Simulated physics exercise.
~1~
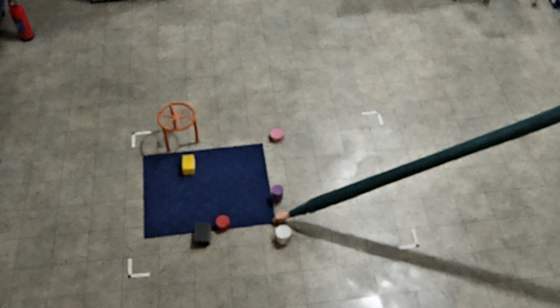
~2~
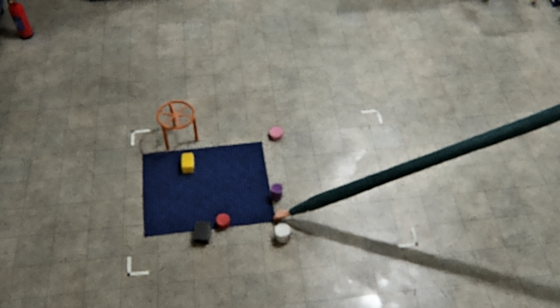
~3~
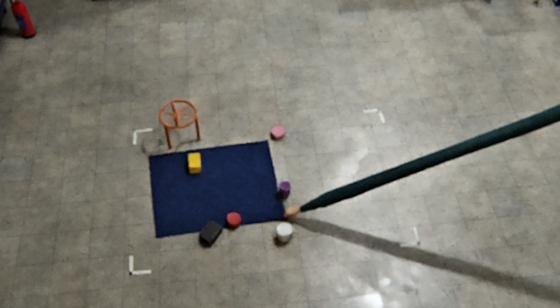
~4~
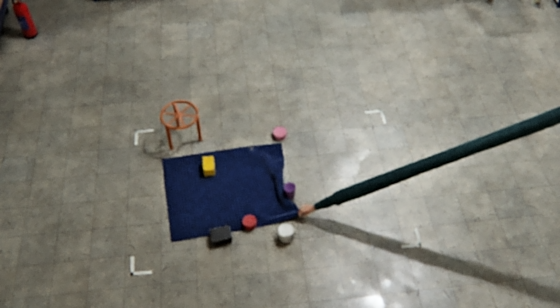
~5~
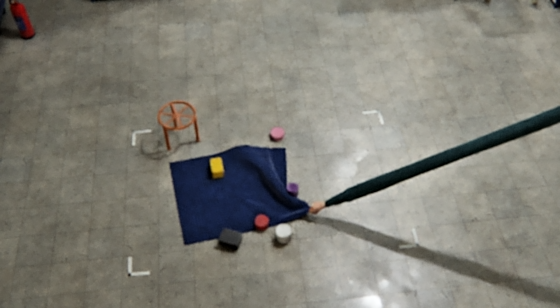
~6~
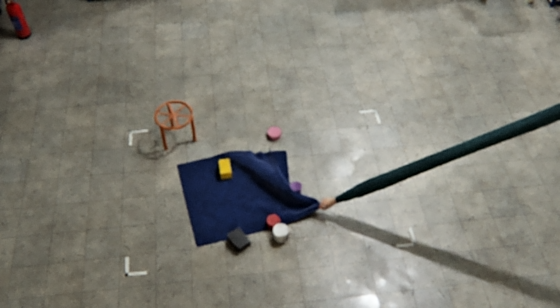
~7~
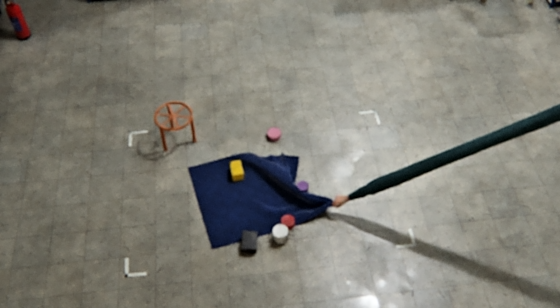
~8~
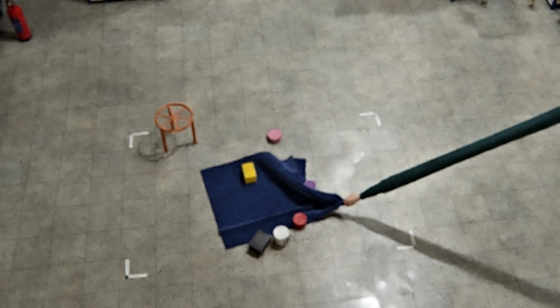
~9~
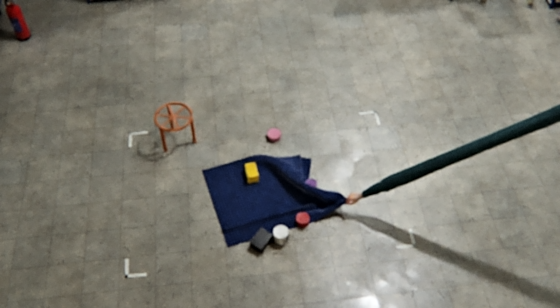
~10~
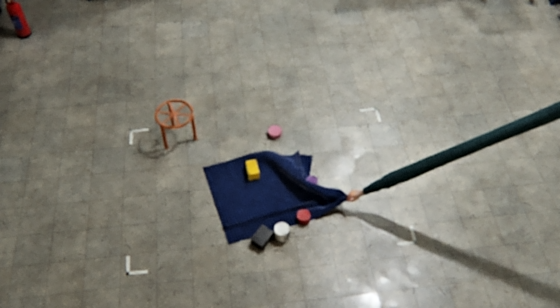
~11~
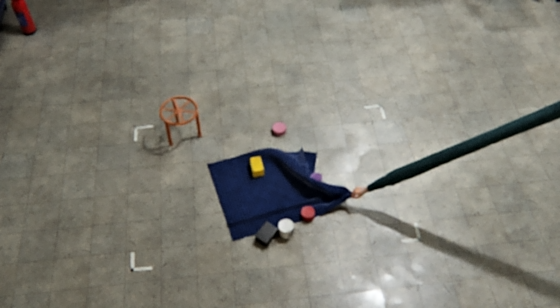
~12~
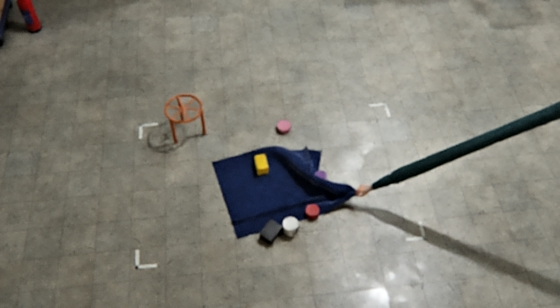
In the video, a long dark pole drags a blue mat rightward by its corner across a gray floor, carrying a yellow box, black crate and red tub and nudging a purple bin, until it stops, folded and bunched, while an orange stool, pink tub and white bin stay put.
